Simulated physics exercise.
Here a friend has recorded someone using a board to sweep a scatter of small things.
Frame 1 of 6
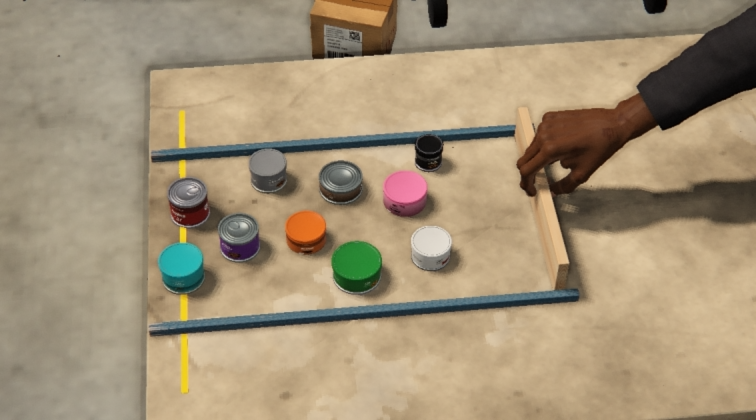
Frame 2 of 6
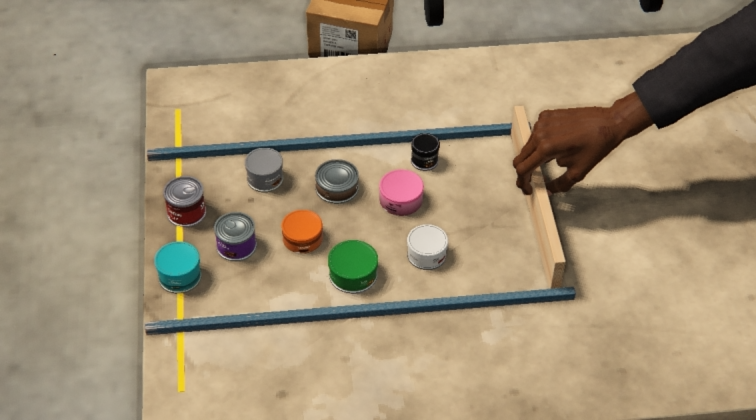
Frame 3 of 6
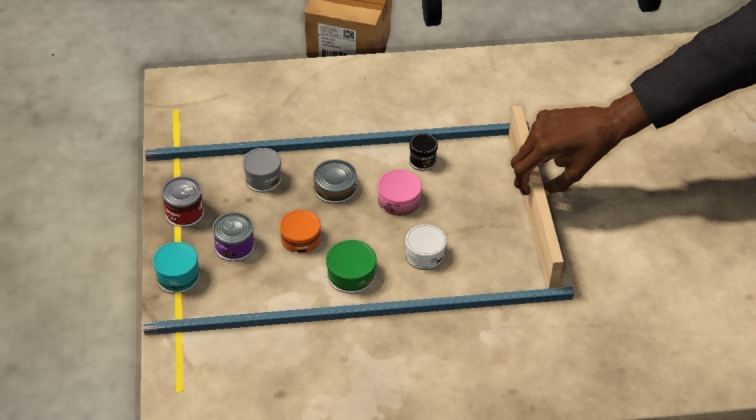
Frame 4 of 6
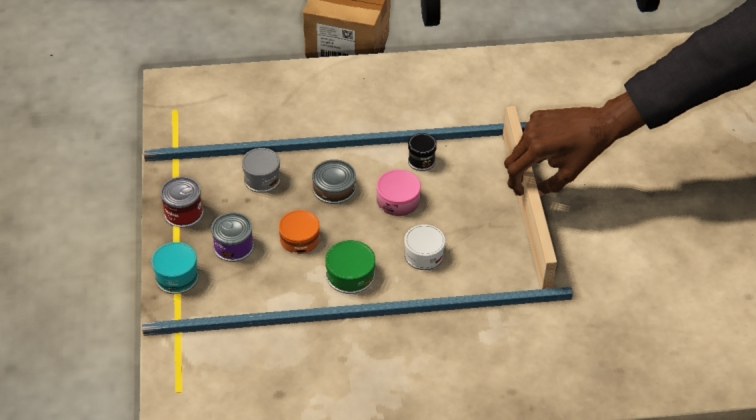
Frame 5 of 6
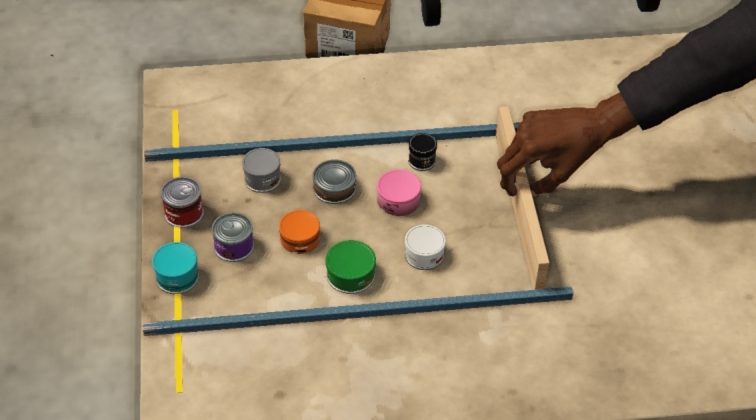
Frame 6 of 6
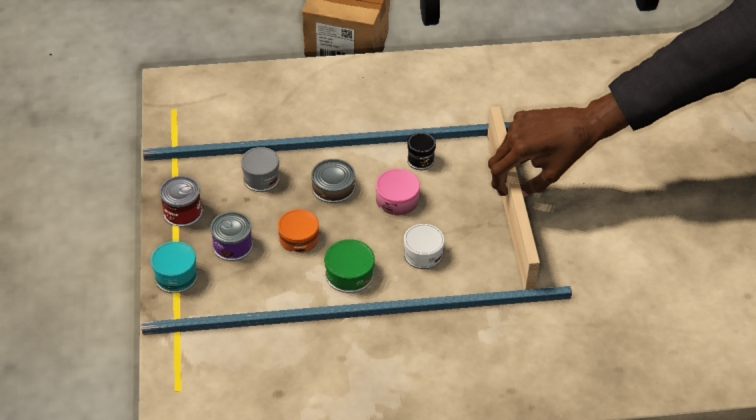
A wooden board, held by a hand at the right, slid a short way left between two blue strips toward a scatter of colourful little tins and tubs, which stayed where they were.
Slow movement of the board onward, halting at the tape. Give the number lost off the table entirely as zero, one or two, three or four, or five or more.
Lost off the table: Five or more.
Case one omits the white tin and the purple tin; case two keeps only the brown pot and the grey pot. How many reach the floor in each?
I'd say 3 the first time and 3 the second time.
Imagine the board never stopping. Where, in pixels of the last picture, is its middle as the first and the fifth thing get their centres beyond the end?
(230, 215), then (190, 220).
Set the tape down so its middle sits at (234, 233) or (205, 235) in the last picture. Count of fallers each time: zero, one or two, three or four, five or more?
First not one, then one or two.
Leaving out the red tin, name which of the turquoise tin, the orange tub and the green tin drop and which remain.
Turquoise tin down, orange tub still up, green tin still up.
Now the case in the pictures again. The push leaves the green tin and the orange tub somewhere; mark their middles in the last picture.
The green tin stops around (151, 299); the orange tub around (155, 233).
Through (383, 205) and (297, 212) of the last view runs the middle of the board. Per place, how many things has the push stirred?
5 at one spot and 8 at the other.
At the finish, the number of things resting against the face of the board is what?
5 of them.
Early on, none off yet; turquoise tin at rest near (175, 268); red tin at rest near (181, 201); purple tin at rest near (232, 236).
A while later, none off yet; turquoise tin at rest near (175, 268); red tin at rest near (181, 201); purple tin travelled about its own width near (207, 240).
Finally, the number that fall off is five or more; lost, brown pot, grey pot, purple tin, red tin and turquoise tin.
